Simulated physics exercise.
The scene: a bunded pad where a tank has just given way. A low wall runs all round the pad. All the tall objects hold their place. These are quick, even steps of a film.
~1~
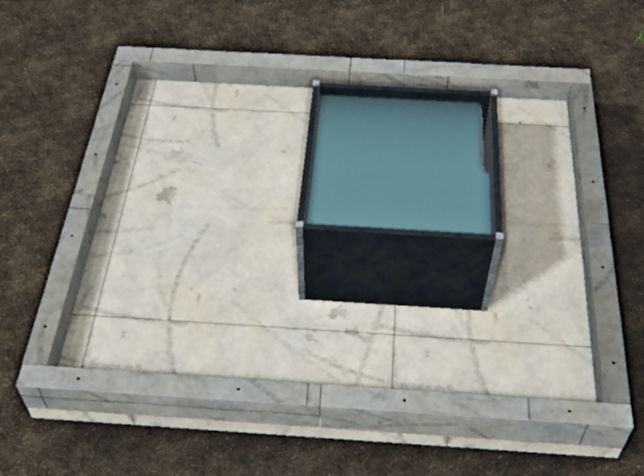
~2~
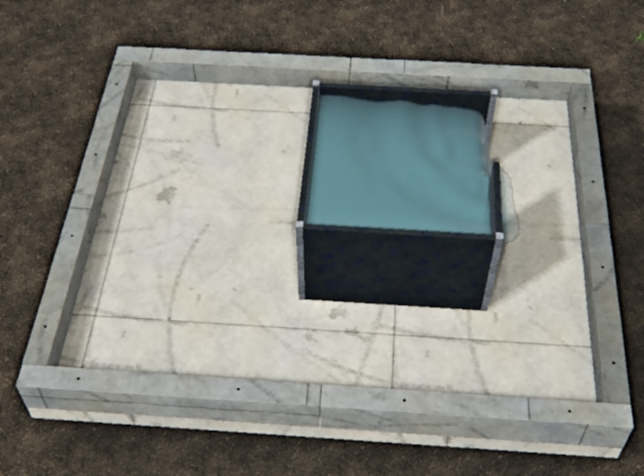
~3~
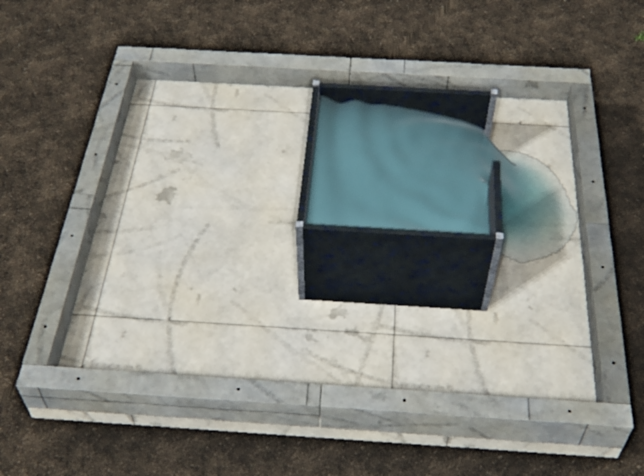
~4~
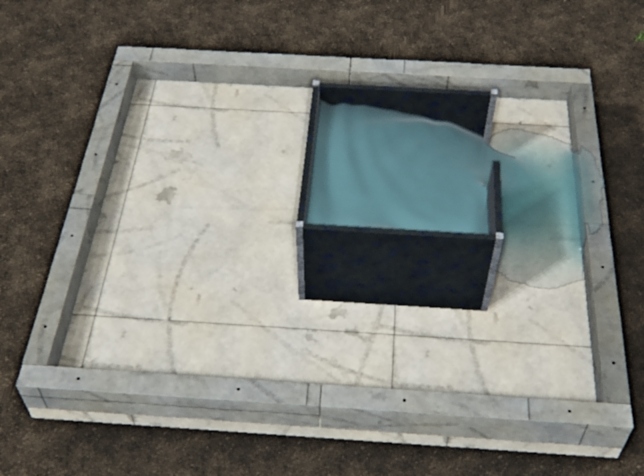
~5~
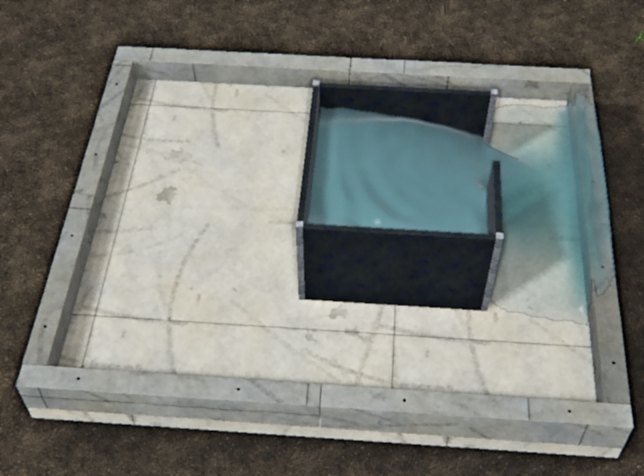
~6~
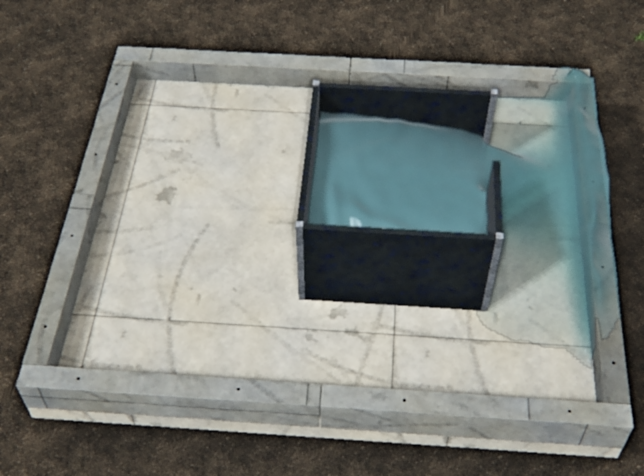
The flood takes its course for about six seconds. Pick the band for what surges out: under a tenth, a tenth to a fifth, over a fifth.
Over the wall goes more than a fifth.
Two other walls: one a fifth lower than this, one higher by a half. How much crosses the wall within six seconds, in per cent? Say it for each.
In turn 38 and 10 per cent.
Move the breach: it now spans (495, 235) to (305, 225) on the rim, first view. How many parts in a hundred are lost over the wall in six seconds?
Roughly 32 per cent.
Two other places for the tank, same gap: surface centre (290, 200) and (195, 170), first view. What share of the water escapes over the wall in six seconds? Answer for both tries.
Near 14 and 8 in a hundred.
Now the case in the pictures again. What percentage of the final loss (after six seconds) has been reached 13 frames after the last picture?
Close to 90 %.
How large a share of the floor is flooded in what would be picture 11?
I make it 25 per cent.
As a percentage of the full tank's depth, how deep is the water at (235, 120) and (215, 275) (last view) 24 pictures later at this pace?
In turn 6 and 2 in a hundred.
A moment on, water covers 25 % of the floor; the low wall has let 6 % over.
Next, water covers 30 % of the floor; the low wall has let 12 % over.
Then, water covers 60 % of the floor; the low wall has let 24 % over.
Later, water covers 80 % of the floor; the low wall has let 27 % over.
In the end, water covers 85 % of the floor; the low wall has let 27 % over.
